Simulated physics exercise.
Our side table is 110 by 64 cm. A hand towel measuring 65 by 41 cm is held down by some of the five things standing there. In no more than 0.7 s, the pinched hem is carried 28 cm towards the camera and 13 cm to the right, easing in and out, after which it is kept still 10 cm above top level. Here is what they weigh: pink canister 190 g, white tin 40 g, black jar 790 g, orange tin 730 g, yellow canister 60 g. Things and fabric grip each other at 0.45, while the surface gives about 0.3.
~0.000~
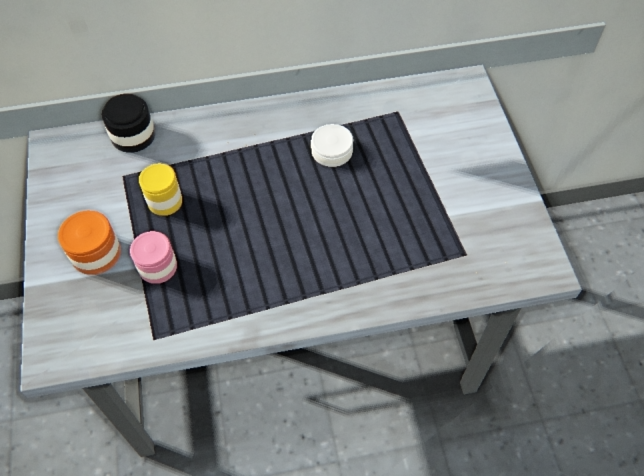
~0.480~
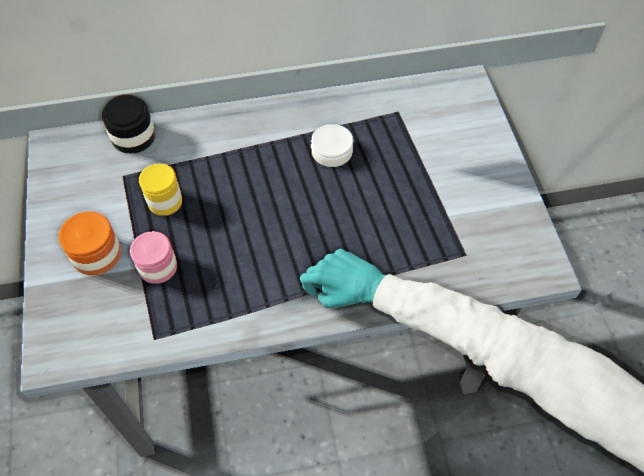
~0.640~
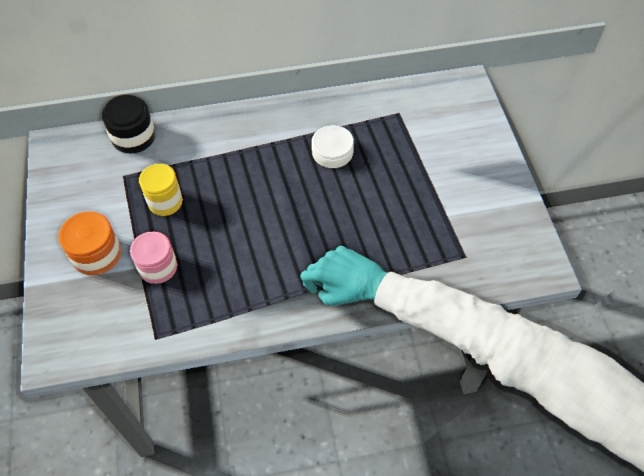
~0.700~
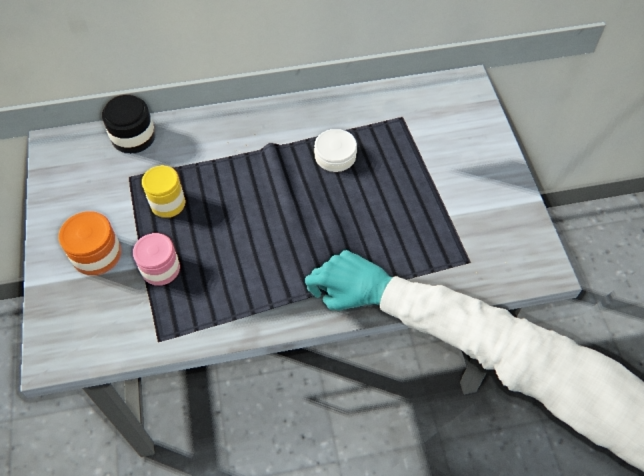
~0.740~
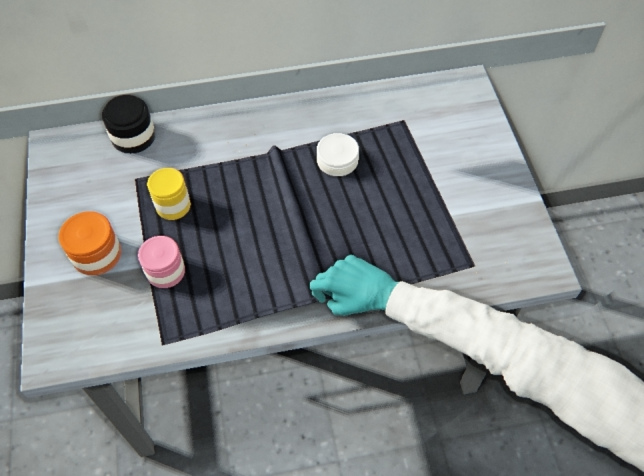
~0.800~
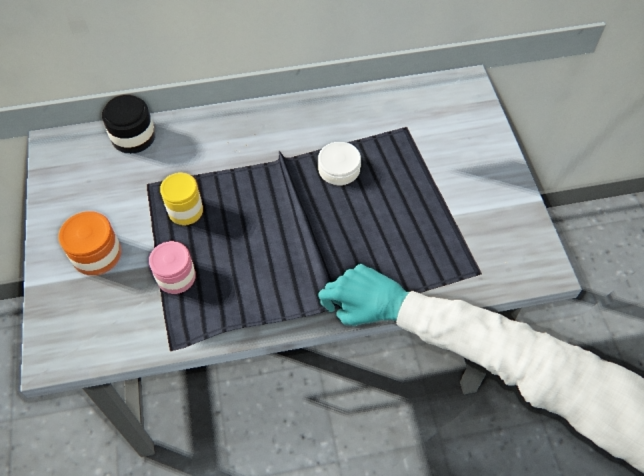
At the start, a dark striped towel lies on a side table beneath white, yellow and pink containers, with black and orange ones beside it. A teal-gloved hand appears, pinches the near hem and drags the towel slightly rightward and nearer, creasing it and carrying its three containers along.
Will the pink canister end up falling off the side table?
It quits the surface.
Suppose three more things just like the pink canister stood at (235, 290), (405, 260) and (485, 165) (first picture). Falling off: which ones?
In order: Comes off; comes off; holds on.
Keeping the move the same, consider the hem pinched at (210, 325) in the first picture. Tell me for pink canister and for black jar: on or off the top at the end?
Then pink canister comes off, while black jar does not come off.
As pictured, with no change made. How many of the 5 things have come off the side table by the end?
My count is 1.
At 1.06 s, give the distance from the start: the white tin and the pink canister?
About: White tin 20 cm, pink canister 20 cm.
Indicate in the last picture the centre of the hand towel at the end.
Its centre lands at about (375, 306).
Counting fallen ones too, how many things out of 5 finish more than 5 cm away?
That gives 3.
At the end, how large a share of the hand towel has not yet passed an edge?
Roughly 50% of it.
After 0.9 s, 95 % of the hand towel is still over the top; pink canister 11 cm off its start, yellow canister 13 cm off its start, white tin 12 cm off its start.
After 1.1 s, 75 % of the hand towel is still over the top; pink canister 20 cm off its start, yellow canister 23 cm off its start, white tin 21 cm off its start.
After 1.2 s, 55 % of the hand towel is still over the top; pink canister 29 cm off its start at (260, 335), yellow canister 31 cm off its start at (275, 254), white tin 29 cm off its start at (391, 242).
After 1.3 s, 50 % of the hand towel is still over the top; pink canister on its side, 36 cm off its start, yellow canister 34 cm off its start, white tin 32 cm off its start.
After 2.9 s, 50 % of the hand towel is still over the top; pink canister over the edge, yellow canister 38 cm off its start at (296, 281), white tin 32 cm off its start at (402, 251).
